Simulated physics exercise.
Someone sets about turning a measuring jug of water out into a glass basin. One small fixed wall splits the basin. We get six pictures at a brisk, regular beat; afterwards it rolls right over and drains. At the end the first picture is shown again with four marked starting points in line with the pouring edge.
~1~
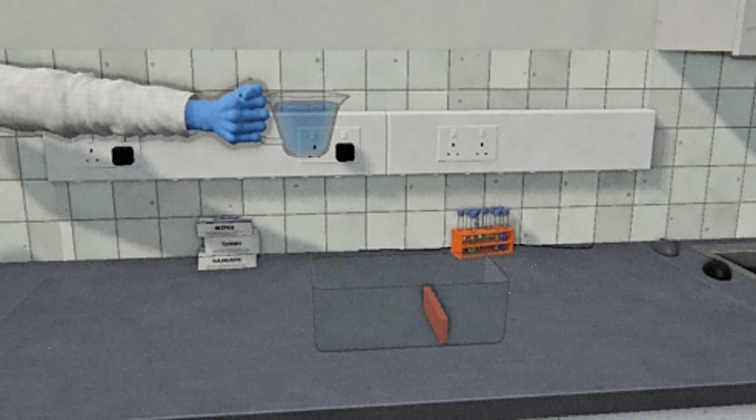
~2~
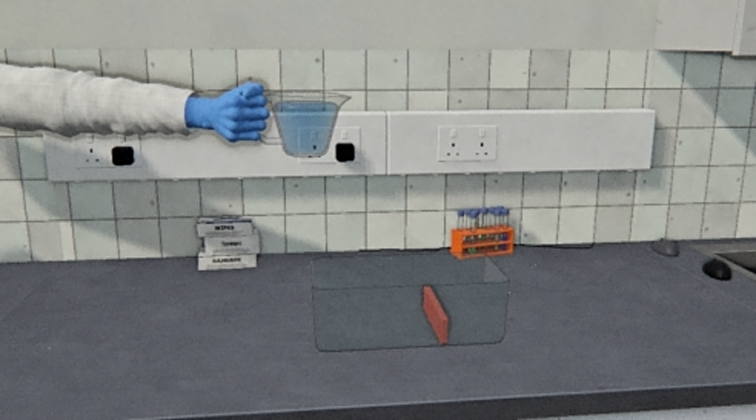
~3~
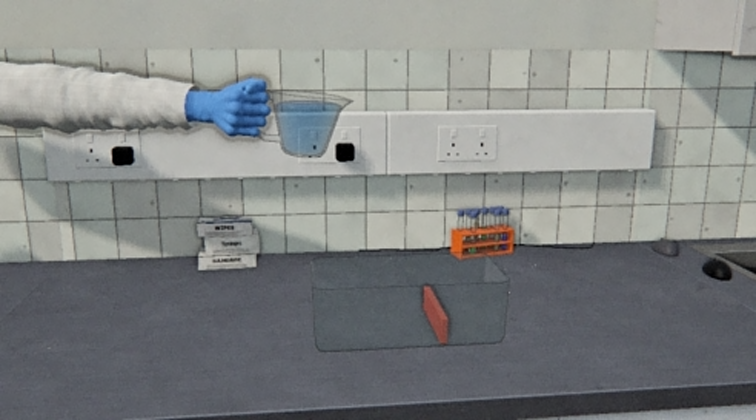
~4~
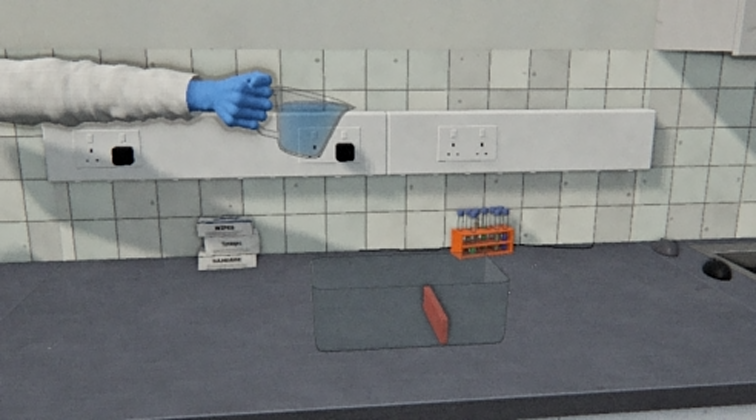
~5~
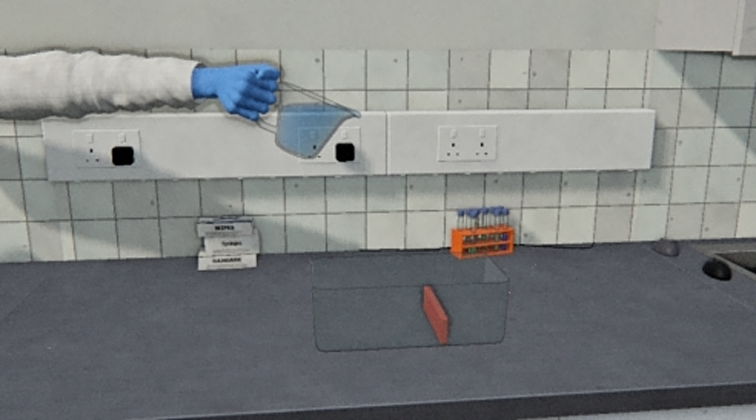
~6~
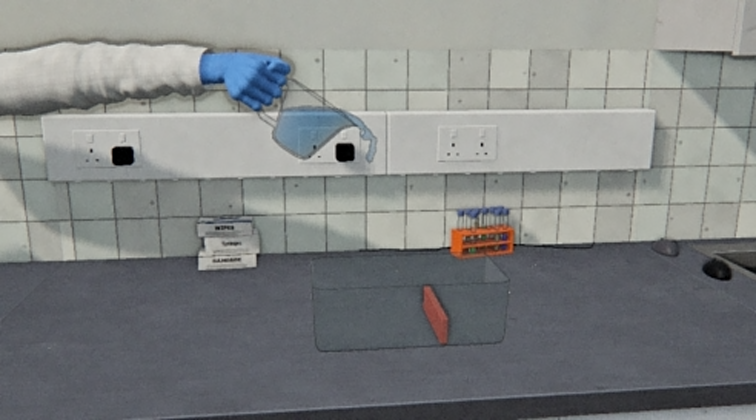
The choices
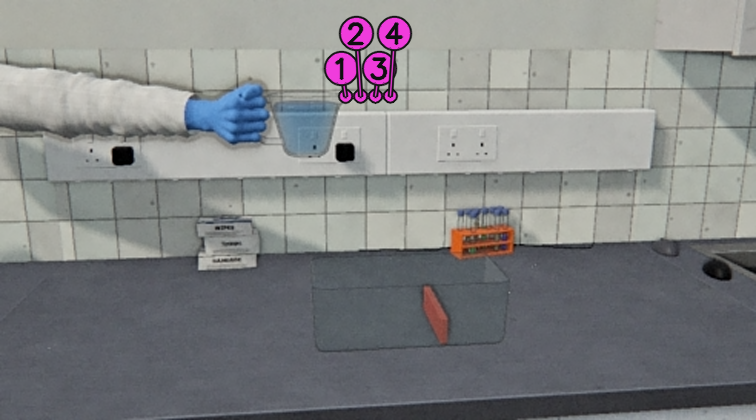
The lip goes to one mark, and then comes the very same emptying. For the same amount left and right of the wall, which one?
4 works best here.
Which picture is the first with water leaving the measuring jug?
Picture 5.
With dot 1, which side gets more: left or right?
The left one.
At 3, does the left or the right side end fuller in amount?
More ends on the left.
On the marked copy, 1 at (345, 96); 2 at (360, 96); 3 at (375, 96); 4 at (390, 96).
If 1 is chosen, about 90 % ends left of the wall and 6 % right of it; 4 % is lost outside.
If 2 is chosen, about 89 % ends left of the wall and 5 % right of it; 6 % is lost outside.
If 3 is chosen, about 81 % ends left of the wall and 13 % right of it; 6 % is lost outside.
If 4 is chosen, about 50 % ends left of the wall and 47 % right of it; 3 % is lost outside.
